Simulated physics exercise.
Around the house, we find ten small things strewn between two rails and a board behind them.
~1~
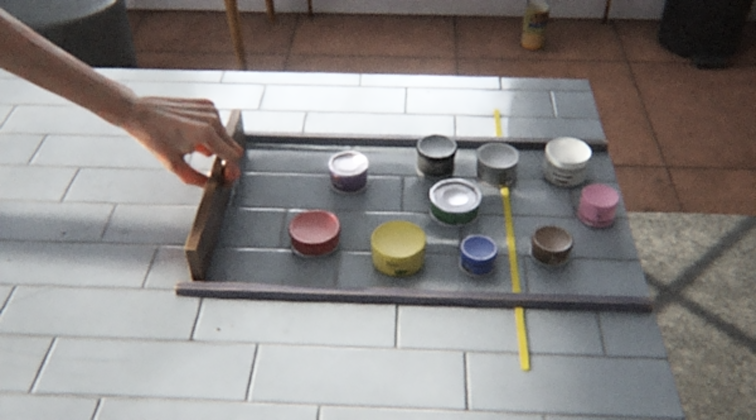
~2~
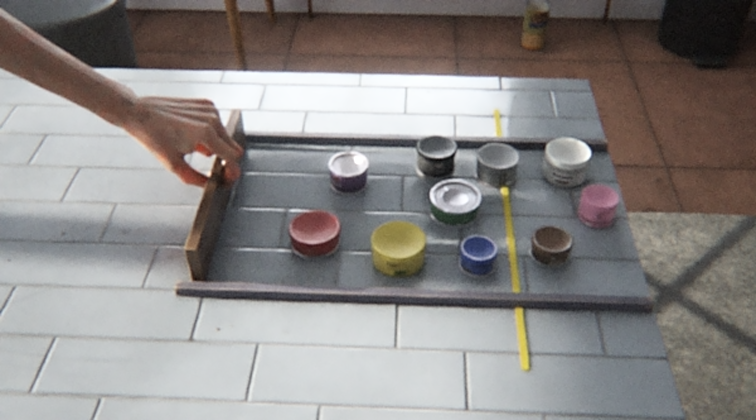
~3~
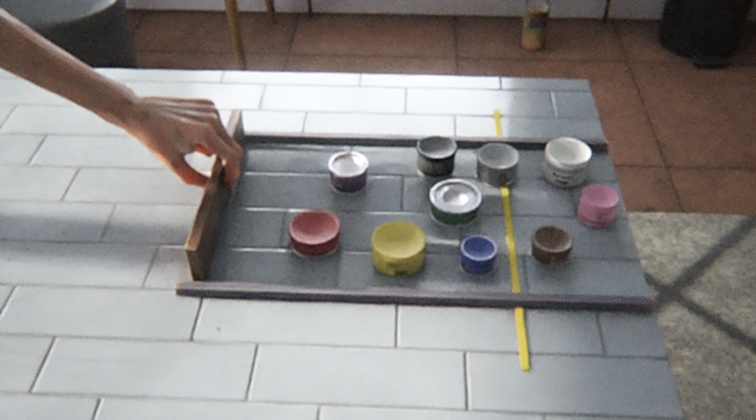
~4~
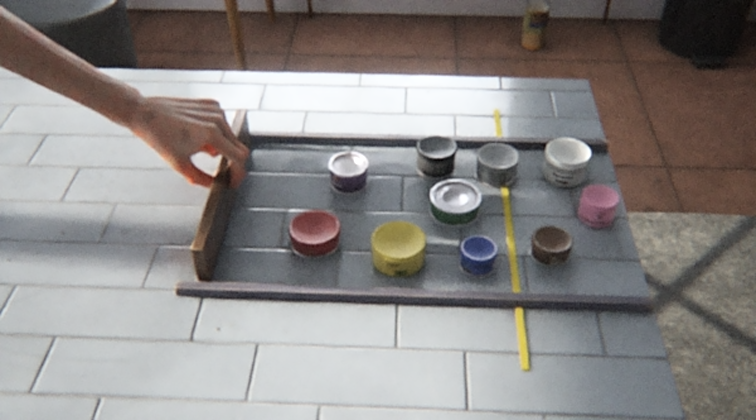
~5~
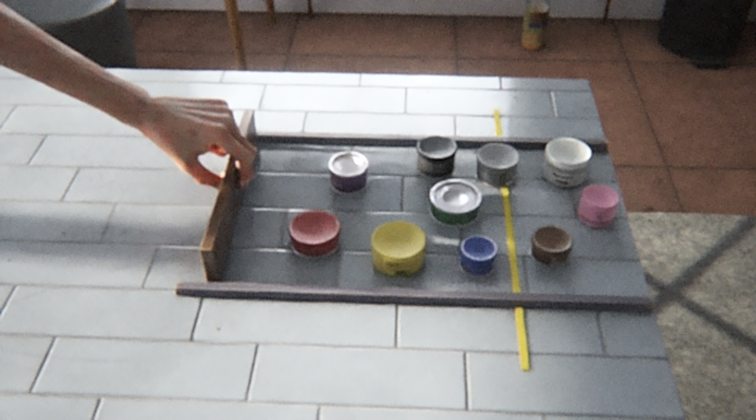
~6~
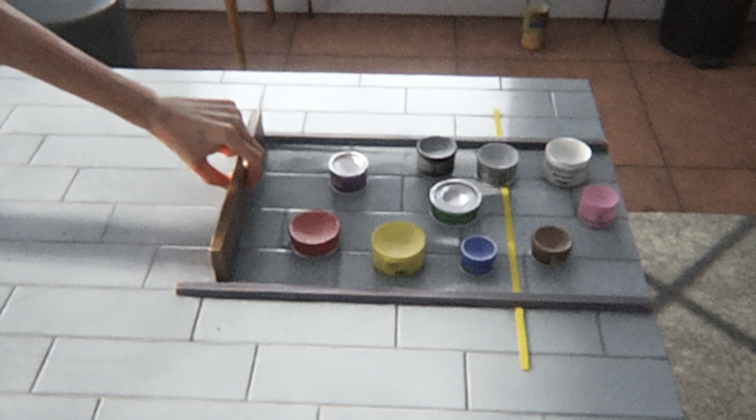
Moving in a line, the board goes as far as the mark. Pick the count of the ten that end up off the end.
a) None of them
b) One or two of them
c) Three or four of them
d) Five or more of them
a.
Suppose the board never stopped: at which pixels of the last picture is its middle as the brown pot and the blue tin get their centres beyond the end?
Near (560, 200), then near (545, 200).
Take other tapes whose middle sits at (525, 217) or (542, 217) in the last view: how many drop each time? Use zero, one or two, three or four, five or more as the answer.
First spot, none at all; second spot, either one or two.
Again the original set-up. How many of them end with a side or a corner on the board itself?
That makes 4.
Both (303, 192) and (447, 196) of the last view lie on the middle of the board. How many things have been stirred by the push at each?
The counts are 1 and 7.
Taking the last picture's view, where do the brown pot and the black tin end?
Brown pot at about (584, 241), black tin at about (522, 151).
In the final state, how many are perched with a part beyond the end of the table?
The count would be 1.
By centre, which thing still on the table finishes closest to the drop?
Foremost is the white tub.
Soon after, none off yet; pink tub at rest near (598, 206); white tub at rest near (566, 163); brown pot at rest near (551, 246).
In the end, the number that fall off is zero.
